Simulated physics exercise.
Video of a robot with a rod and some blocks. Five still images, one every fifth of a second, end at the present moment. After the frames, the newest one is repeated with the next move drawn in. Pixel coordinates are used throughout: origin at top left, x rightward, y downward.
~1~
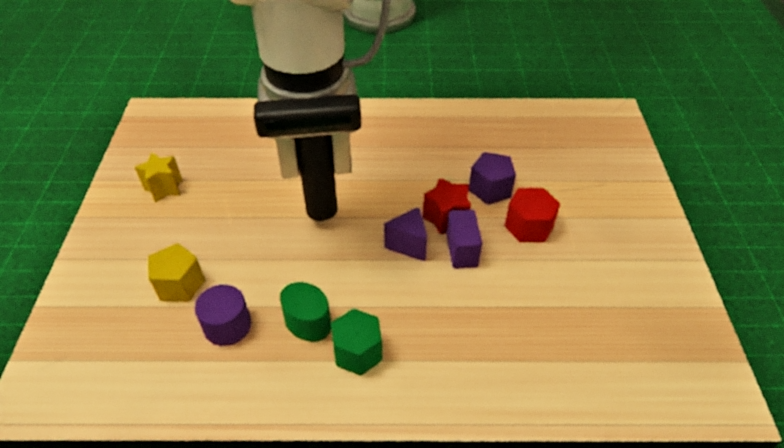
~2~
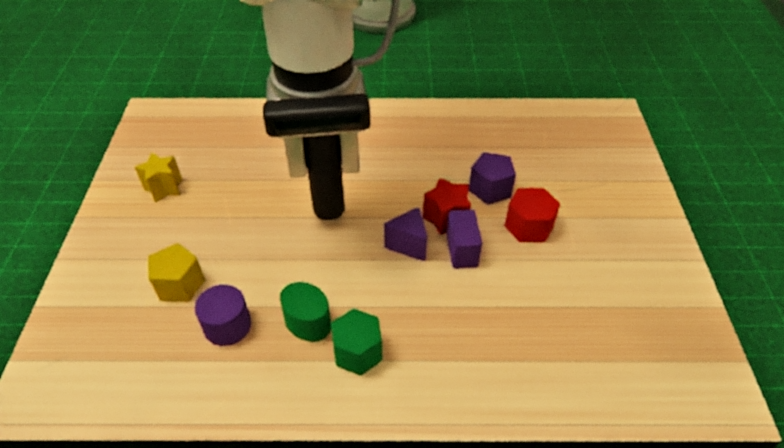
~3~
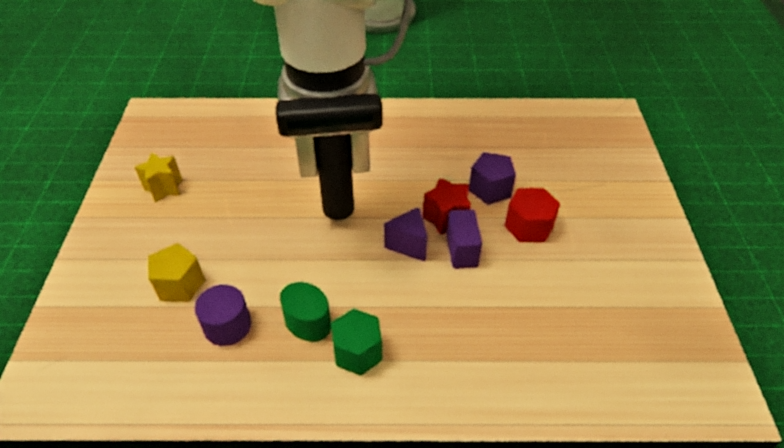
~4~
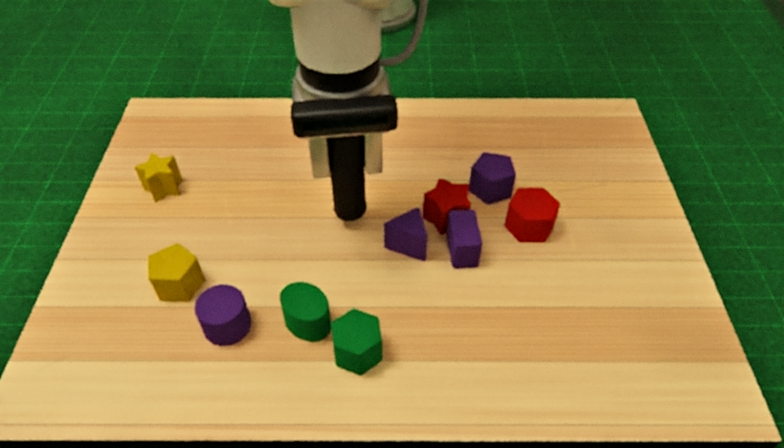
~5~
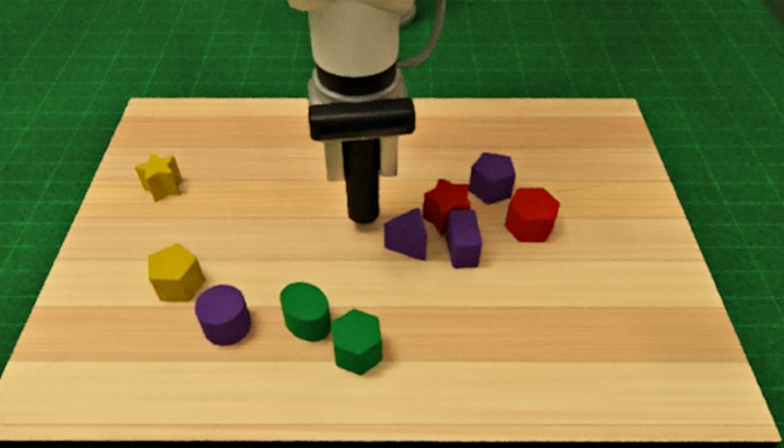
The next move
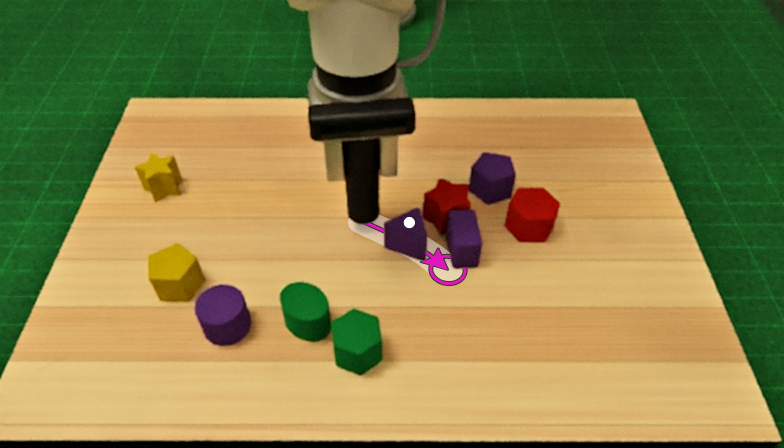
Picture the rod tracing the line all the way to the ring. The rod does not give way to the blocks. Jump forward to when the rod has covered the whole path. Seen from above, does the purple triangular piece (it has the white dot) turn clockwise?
Answer: No.
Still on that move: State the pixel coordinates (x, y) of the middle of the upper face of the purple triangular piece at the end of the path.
I'd say the purple triangular piece ends with its top centre at (479, 263).
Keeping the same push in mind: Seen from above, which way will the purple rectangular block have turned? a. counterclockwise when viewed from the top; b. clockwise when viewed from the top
The one that fits is a, counterclockwise when viewed from the top.
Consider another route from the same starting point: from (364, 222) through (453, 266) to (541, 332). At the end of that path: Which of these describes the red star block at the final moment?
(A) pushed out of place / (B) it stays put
Option B.
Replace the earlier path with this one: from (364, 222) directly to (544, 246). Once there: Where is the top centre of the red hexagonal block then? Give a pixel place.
At roughly (564, 197).
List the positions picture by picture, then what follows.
Rod tip at (322, 210); block tops, purple triangular piece at (409, 223); red star block at (449, 194); purple rectangular block at (465, 227), in the first picture.
Rod at (329, 209); blocks unchanged, in the second picture.
Rod at (339, 209); blocks unchanged, in the third picture.
Rod at (350, 210); blocks unchanged, in the fourth picture.
Rod at (364, 213); purple triangular piece at (409, 223); red star block at (449, 194); purple rectangular block at (465, 227), in the fifth picture.
Path on the board, from (364, 222) via (408, 242), ending at (448, 270); the dot is on the purple triangular piece.
What follows on the original path. One third of the way, rod at (393, 226); purple triangular piece at (418, 227).
Two thirds of the way, rod at (423, 241); purple triangular piece at (448, 244); purple rectangular block at (470, 228), turned 15° anticlockwise.
At the end, rod at (449, 261); purple triangular piece at (479, 263), turned 30° anticlockwise; red star block in place; purple rectangular block at (475, 228), turned 35° anticlockwise.
